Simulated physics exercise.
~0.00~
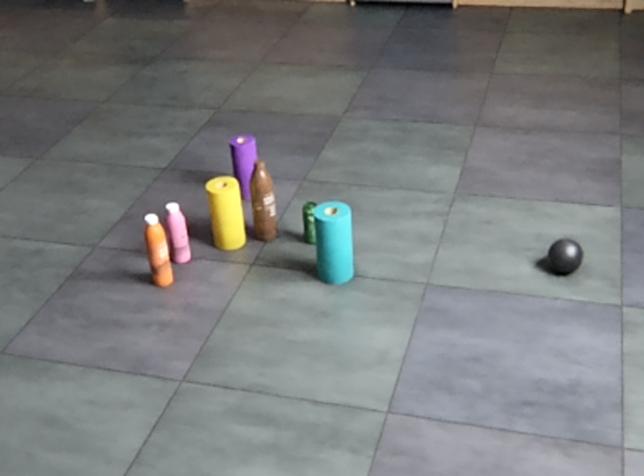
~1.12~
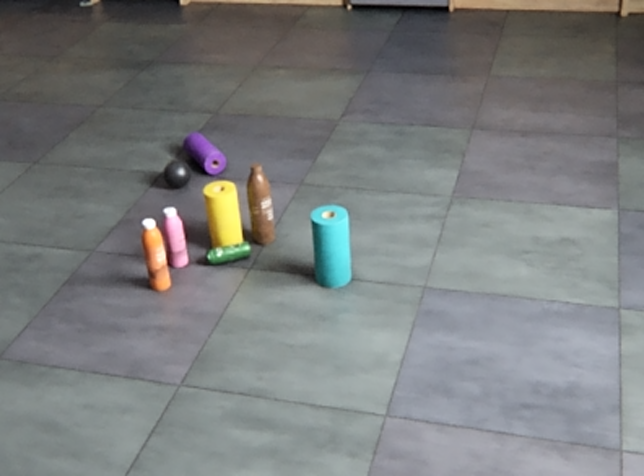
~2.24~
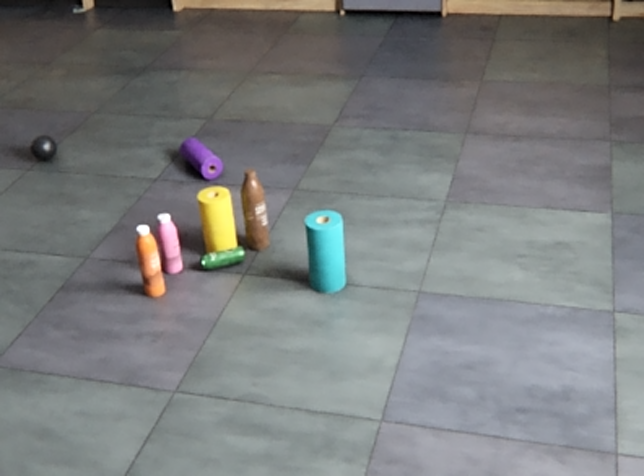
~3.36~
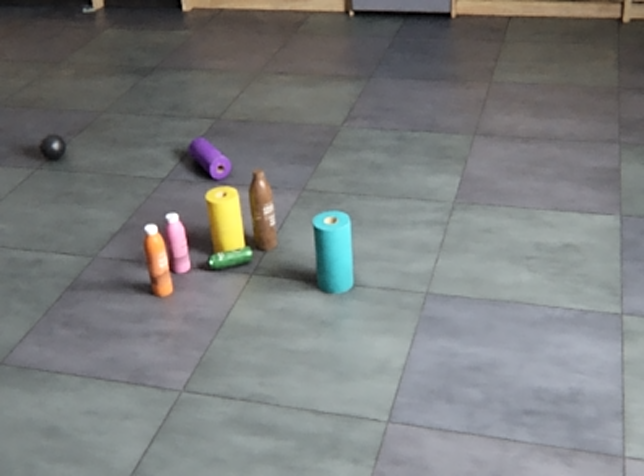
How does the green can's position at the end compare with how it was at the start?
The green can stands upright at the start, but by the end it is lying on its side on the floor near the yellow roll.
